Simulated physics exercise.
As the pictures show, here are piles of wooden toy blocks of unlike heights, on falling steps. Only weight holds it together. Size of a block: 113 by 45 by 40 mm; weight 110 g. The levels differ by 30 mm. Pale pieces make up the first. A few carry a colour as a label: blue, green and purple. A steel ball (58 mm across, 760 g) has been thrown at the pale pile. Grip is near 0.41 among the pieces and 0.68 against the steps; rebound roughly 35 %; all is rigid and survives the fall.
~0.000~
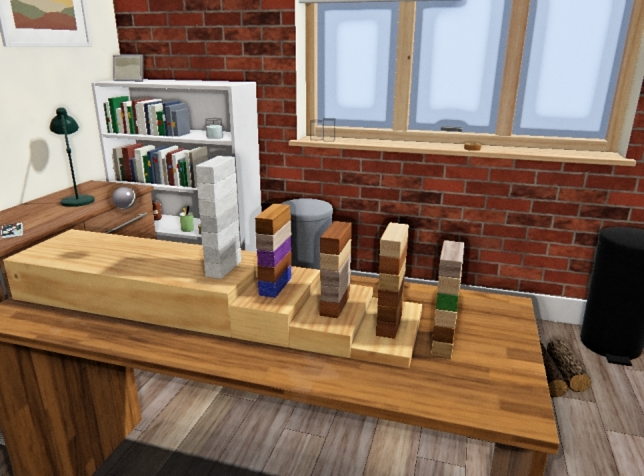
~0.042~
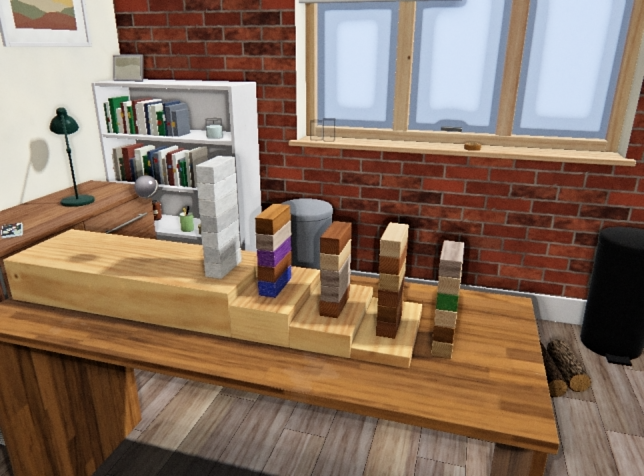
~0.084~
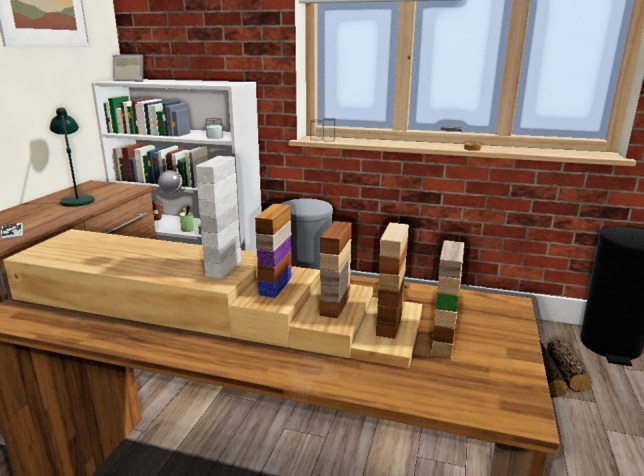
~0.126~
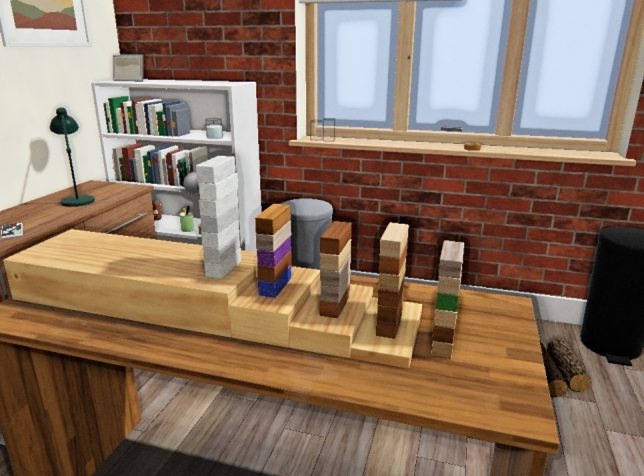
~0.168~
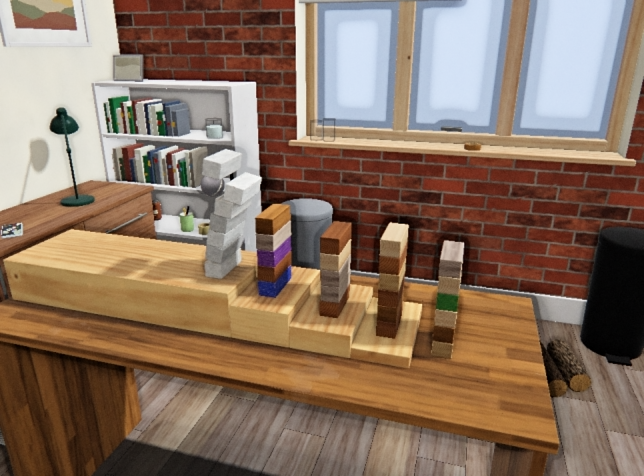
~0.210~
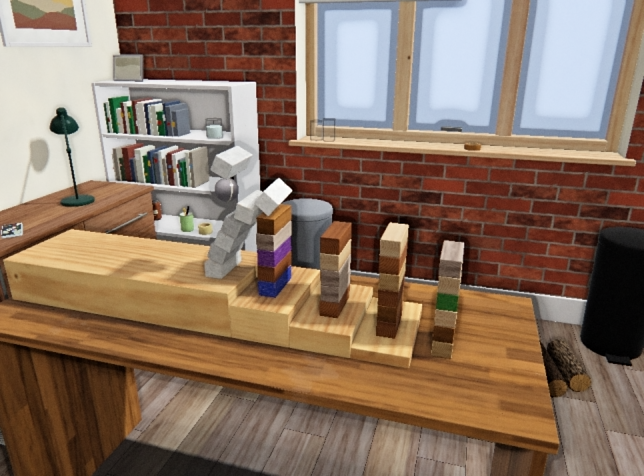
A long wooden table stands in a room with a red brick wall, seen from slightly above by a still camera, with a white bookshelf, green lamp and window behind. Five block towers stand on descending wooden steps, pale grey at left, then brown-toned ones with purple, blue and green pieces. A grey ball flies in from the left and strikes the pale tower, whose upper blocks break apart and lean right against the neighbouring tower.
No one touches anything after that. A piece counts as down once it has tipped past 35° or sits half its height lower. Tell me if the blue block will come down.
In the end the blue block holds its level.
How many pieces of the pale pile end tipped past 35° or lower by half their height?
The count is 6.
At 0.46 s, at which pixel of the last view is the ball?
Near (258, 252).
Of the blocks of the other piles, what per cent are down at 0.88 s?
85 per cent by then.
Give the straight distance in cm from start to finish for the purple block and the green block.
Moved: Purple 18, green 22.
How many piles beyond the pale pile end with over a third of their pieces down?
4 in all.
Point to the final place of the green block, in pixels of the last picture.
Around (526, 348).
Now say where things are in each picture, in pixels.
In the first frame (we follow the side turned to the camera), ball (125, 198) 22 cm from contact, 2.0 m/s; blue block (267, 289); purple block (283, 251); green block (447, 303); no other piece has moved.
Ball (147, 187) 15 cm from contact, 1.8 m/s; blue block (267, 289), in the second frame.
Ball (170, 182) 8 cm from contact, 1.7 m/s; blue block (267, 289), in the third frame.
Ball (196, 184) after contact, 1.5 m/s; blue block (267, 289), in the fourth frame.
Ball (213, 185) after contact, 0.9 m/s; blue block (267, 289); no other piece has moved, in the fifth frame.
Ball (227, 190) after contact, 1.0 m/s; blue block (267, 290); purple block (283, 251); green block (447, 303); no other piece has moved, in the sixth frame.
Around 0.46 s, 6 of the pale pile down; 4 of the 22 other blocks down; blue block unmoved; purple block tipped 3°, 6 cm lower.
Around 0.88 s, 6 of the pale pile down; 19 of the 22 other blocks down; blue block displaced 4 mm; green block tipped 44°, 7 cm lower.
Finally (2.4 s), 6 of the pale pile down; 19 of the 22 other blocks down; blue block displaced 4 mm; purple block 7 cm lower; green block 12 cm lower. Seen by the last camera, middles, blue block near (276, 279), purple block near (336, 286).
